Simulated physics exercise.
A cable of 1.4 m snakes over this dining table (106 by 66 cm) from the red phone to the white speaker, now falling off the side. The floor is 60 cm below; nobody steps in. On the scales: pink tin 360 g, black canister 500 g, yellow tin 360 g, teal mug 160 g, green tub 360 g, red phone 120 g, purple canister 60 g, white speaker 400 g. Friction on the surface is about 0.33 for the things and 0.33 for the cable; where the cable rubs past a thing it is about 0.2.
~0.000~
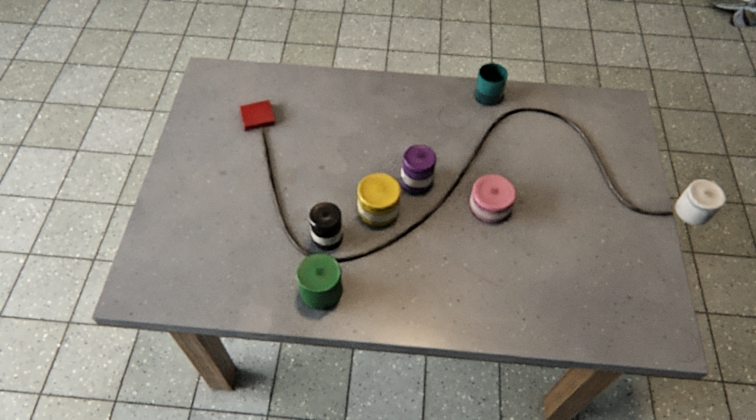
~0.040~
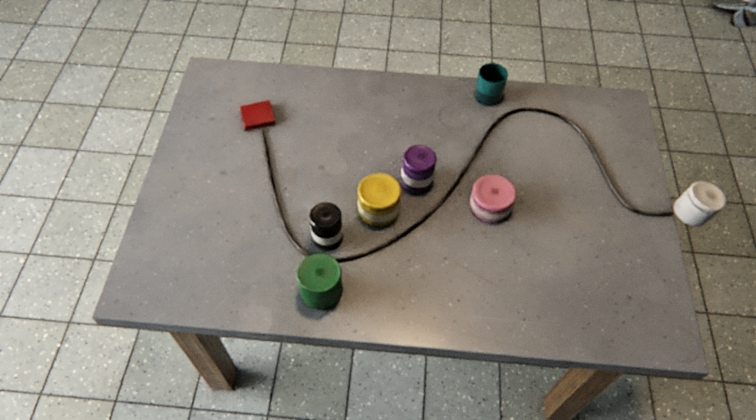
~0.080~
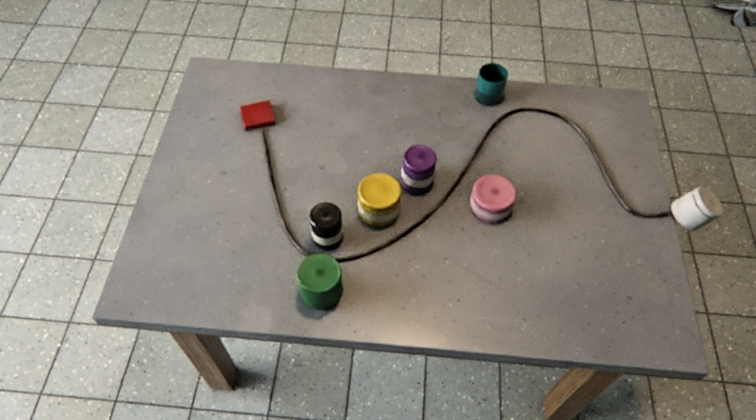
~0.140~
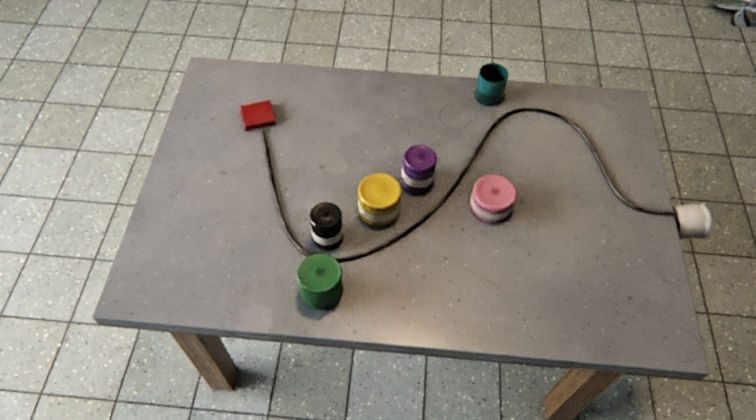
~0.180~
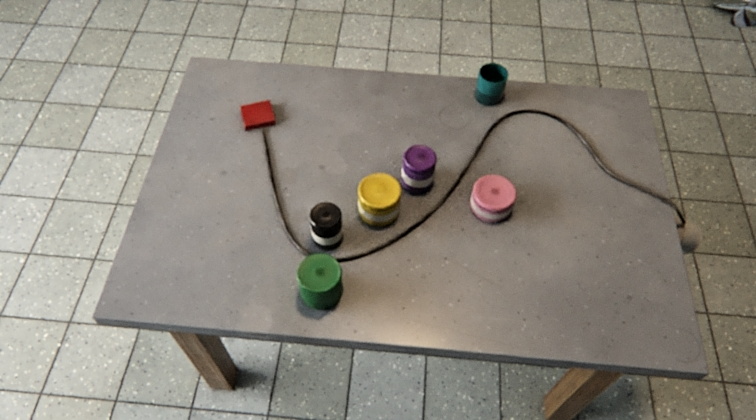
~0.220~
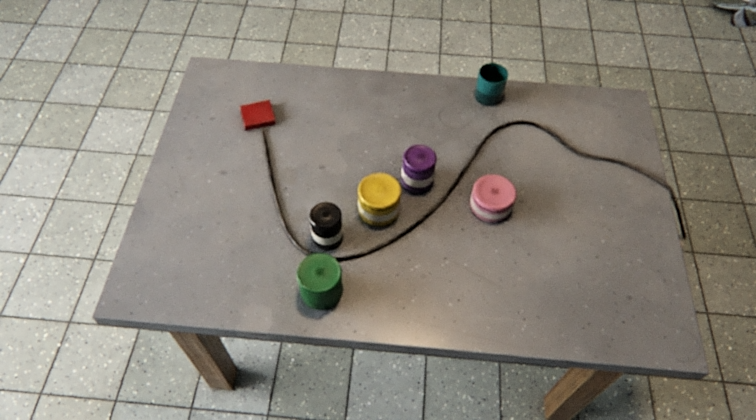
On a grey table among coloured containers, a white cylinder tipping over the right edge and dropping from view, dragging a dark cable.
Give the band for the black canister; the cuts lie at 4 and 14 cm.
The black canister shifts a middling way.
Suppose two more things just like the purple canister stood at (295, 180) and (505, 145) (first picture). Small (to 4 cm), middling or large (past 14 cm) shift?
In turn: Middling, large.
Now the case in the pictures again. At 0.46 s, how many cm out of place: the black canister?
Black canister 4 cm.
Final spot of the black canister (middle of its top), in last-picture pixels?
Near (343, 189).
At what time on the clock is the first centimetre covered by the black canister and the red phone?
Black canister 0.38 s, red phone 0.36 s.
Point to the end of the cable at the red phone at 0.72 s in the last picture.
Around (356, 265).
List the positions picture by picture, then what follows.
The first frame shows shows, black canister (325, 215); cable runs through (615, 191) (529, 109) (458, 180) (358, 256) (272, 181).
The second frame shows shows, white speaker (707, 195); cable runs through (615, 191) (459, 180) (272, 181).
The third frame shows shows, white speaker (697, 209); cable runs through (615, 191) (459, 180) (272, 181).
The fourth frame shows shows, white speaker (689, 222); cable runs through (616, 191) (459, 180) (272, 181).
The fifth frame shows shows, white speaker (679, 235); cable runs through (636, 186) (459, 180) (272, 181).
The sixth frame shows shows, black canister (325, 215); cable runs through (670, 187) (543, 127) (459, 179) (359, 255) (272, 181).
By 0.5 s, the cable's tail end at (290, 178); black canister 5 cm off its start, red phone 15 cm off its start, pink tin 4 cm off its start.
By 0.7 s, the cable's tail end at (356, 265); black canister 6 cm off its start, red phone 40 cm off its start, pink tin 4 cm off its start.
By 1.0 s, the cable's tail end at (363, 265); black canister 6 cm off its start at (343, 189), red phone 41 cm off its start at (345, 258), pink tin 4 cm off its start at (505, 207).
By 1.2 s, the cable's tail end at (363, 265); black canister 6 cm off its start, red phone 41 cm off its start, pink tin 4 cm off its start.
By 2.4 s, the cable's tail end at (363, 265); black canister 6 cm off its start at (343, 189), red phone 41 cm off its start at (345, 258), pink tin 4 cm off its start at (504, 207), white speaker over the edge.
